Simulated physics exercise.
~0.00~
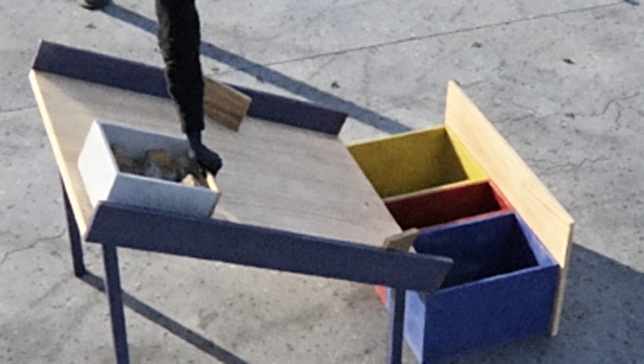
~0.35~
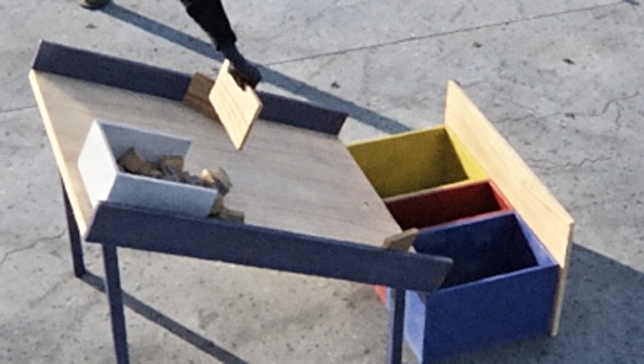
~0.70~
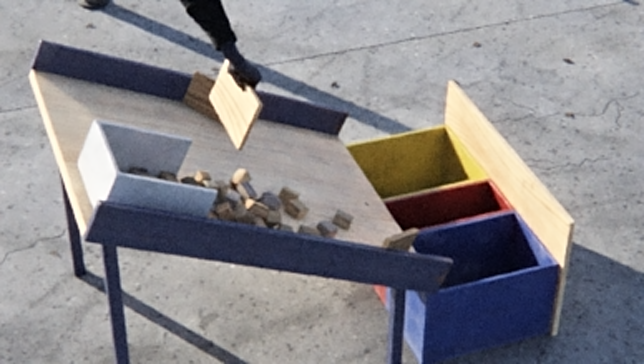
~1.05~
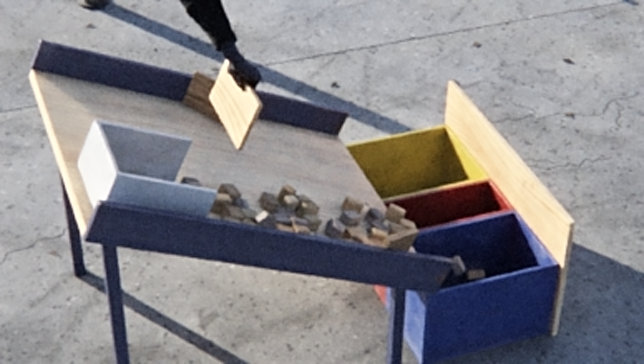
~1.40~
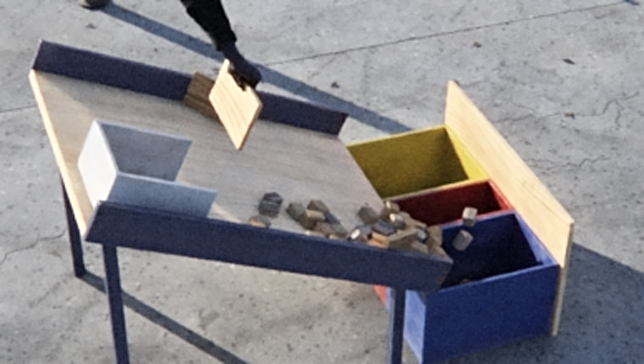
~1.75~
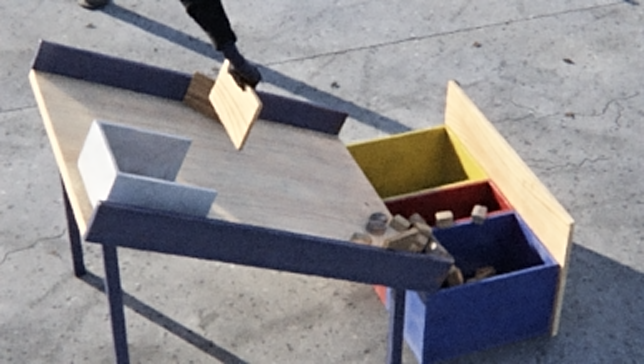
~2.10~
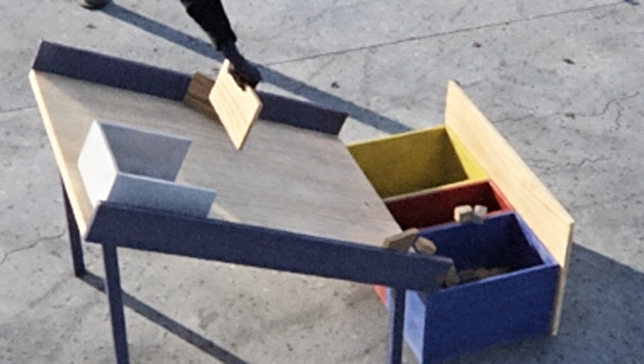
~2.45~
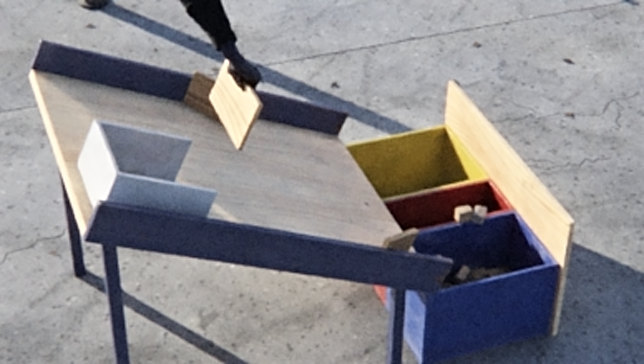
Small wooden blocks tumbled down a sloping table after a gloved hand lifted the gate of a white pen, sliding along the near edge toward three coloured bins, where most dropped into the blue one and some ended up by the red one.
